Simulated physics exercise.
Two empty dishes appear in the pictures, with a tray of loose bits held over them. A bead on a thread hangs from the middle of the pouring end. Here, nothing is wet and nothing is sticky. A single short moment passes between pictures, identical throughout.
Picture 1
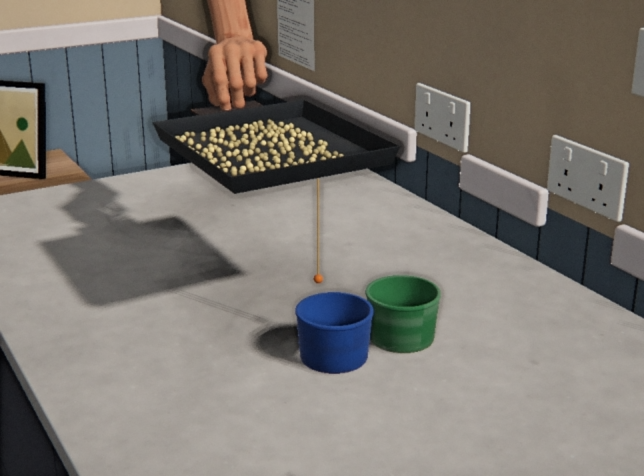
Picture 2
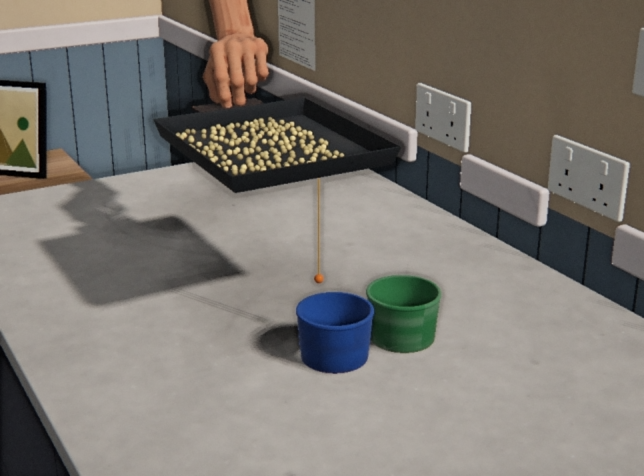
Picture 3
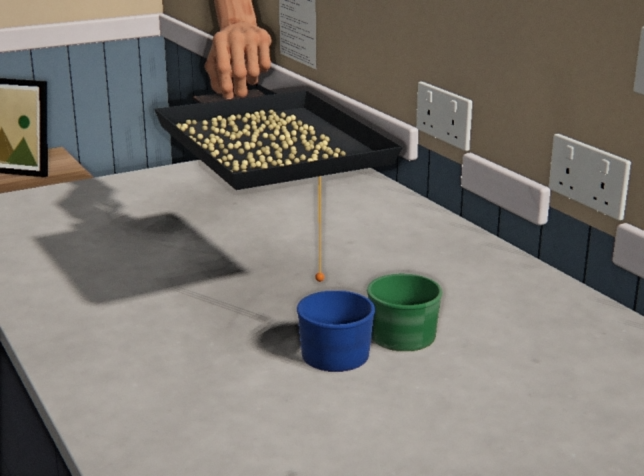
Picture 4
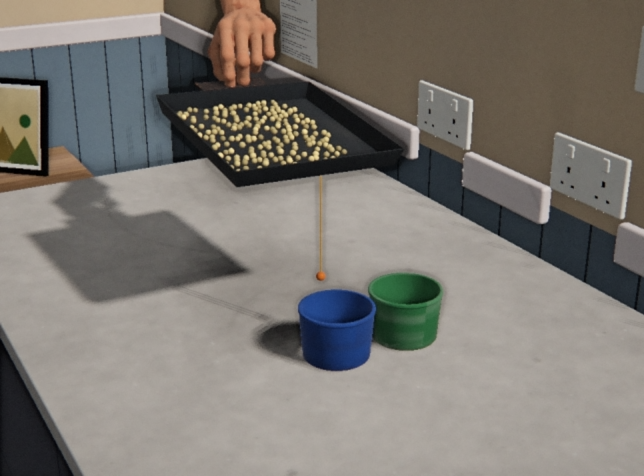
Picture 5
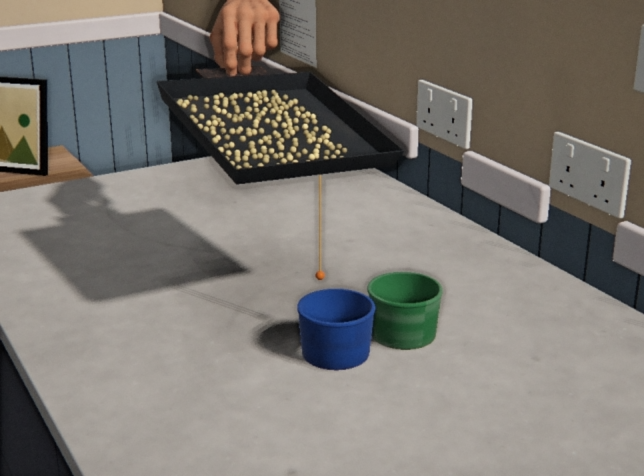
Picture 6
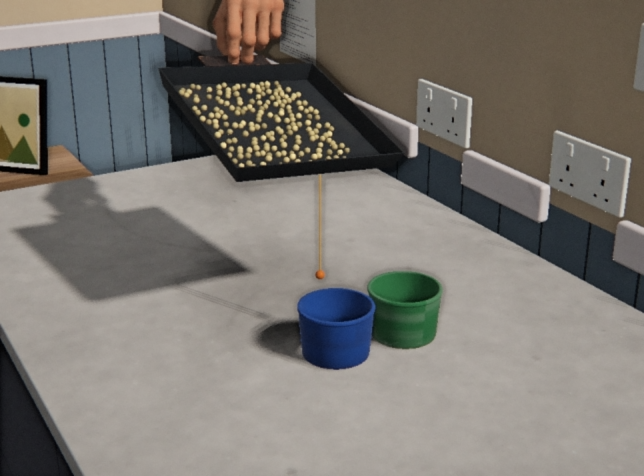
A hand grips the far side of a black tray of pale, round soya beans above a grey worktop, seen from slightly above in a room with blue panelling and wall sockets. An orange bead hangs on a thread from the tray's near edge, behind a blue dish beside a green one. The hand gradually raises the far side, tilting the tray towards its near right corner, while the view shifts barely.
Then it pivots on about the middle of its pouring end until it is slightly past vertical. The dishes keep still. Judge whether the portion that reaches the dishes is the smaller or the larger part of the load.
It is the larger part.
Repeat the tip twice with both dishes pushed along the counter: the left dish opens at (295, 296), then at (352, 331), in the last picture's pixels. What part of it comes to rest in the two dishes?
50 %, then 0 %.
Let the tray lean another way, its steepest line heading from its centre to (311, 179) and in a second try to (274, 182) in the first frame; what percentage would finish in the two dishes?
The first try gives close to 50 percent; the next gives 0 percent.
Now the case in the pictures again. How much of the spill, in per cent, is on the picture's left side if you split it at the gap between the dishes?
About 20 percent of the spill.
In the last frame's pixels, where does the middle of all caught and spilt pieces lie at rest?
About (405, 325).
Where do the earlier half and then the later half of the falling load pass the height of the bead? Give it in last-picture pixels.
I'd say close to (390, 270) at first and close to (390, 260) later on.
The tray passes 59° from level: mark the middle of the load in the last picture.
Close to (355, 165).
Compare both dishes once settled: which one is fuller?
That is the right dish.
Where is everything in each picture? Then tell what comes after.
The first frame shows corners of the pouring end near (234, 174) and (392, 146), level; middle of the load near (252, 148), soya beans; left dish near (353, 344); right dish near (423, 325); bead on its thread near (318, 279).
The second frame shows corners of the pouring end near (235, 173) and (393, 146), level; middle of the load near (253, 146).
The third frame shows corners of the pouring end near (236, 171) and (395, 146), tipped barely, lowest at the right corner; middle of the load near (254, 140).
The fourth frame shows corners of the pouring end near (238, 168) and (397, 147), tipped a little, lowest at the right corner; middle of the load near (255, 133).
The fifth frame shows corners of the pouring end near (239, 166) and (397, 149), tipped a little, lowest at the right corner; middle of the load near (256, 126).
The sixth frame shows corners of the pouring end near (240, 164) and (397, 150), tipped clearly, lowest at the right corner; middle of the load near (258, 120); left dish near (355, 340); right dish near (424, 320).
Shortly afterwards, tray tipped steeply; all but a few on the tray; only a few in the right dish; only a few outside both; a little in the air.
Next, tray tipped right over; near a quarter on the tray; only a few in the left dish; near a third in the right dish; a little outside both; near a third in the air.
Some moments later, tray tipped past a quarter turn; a little in the left dish; near two thirds in the right dish; near a quarter outside both.
In the end, tray tipped past a quarter turn; a little in the left dish; near two thirds in the right dish; near a quarter outside both.
